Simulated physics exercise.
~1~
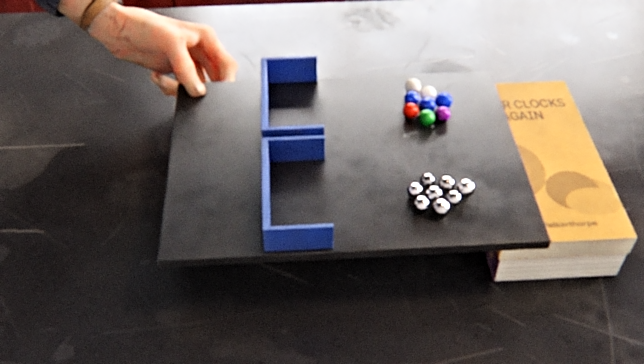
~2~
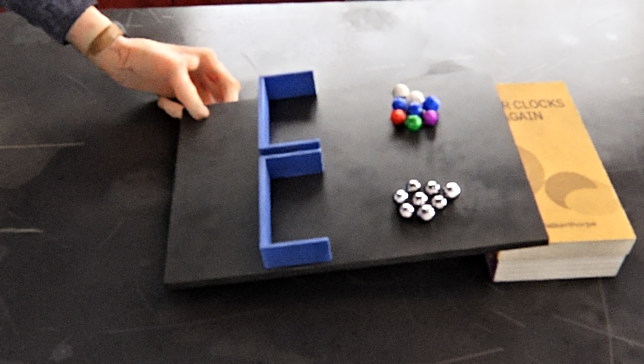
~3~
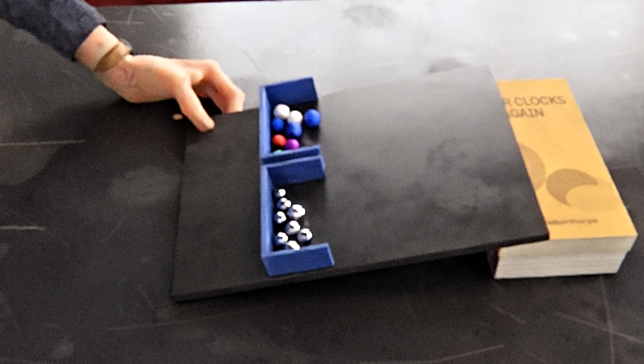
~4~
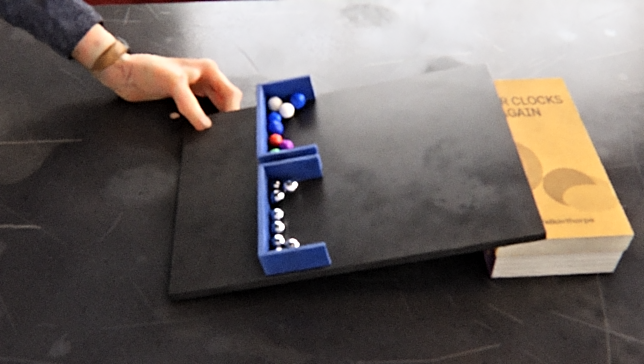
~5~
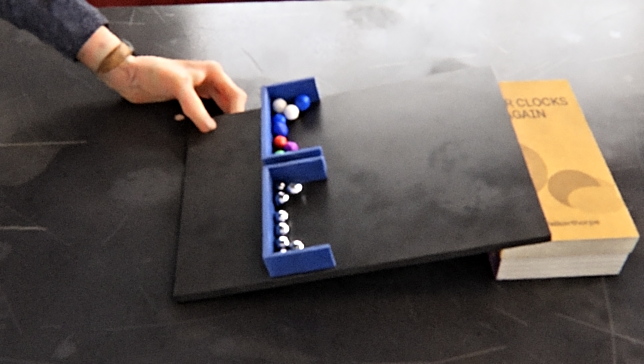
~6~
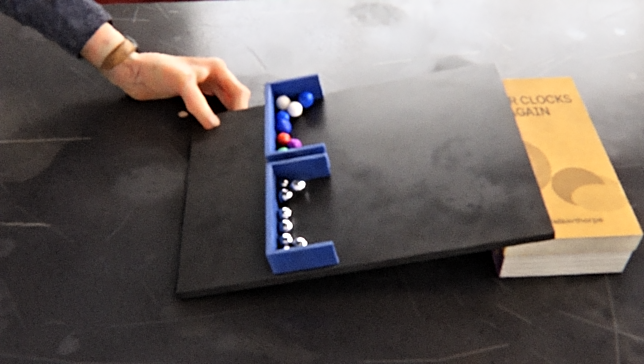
The video shows a hand lowering the left end of a black board whose right end rests on a thick book, until coloured balls and silvery balls roll left down the slope. Both groups gather against the blue barriers and stay there while the hand holds the board tilted.
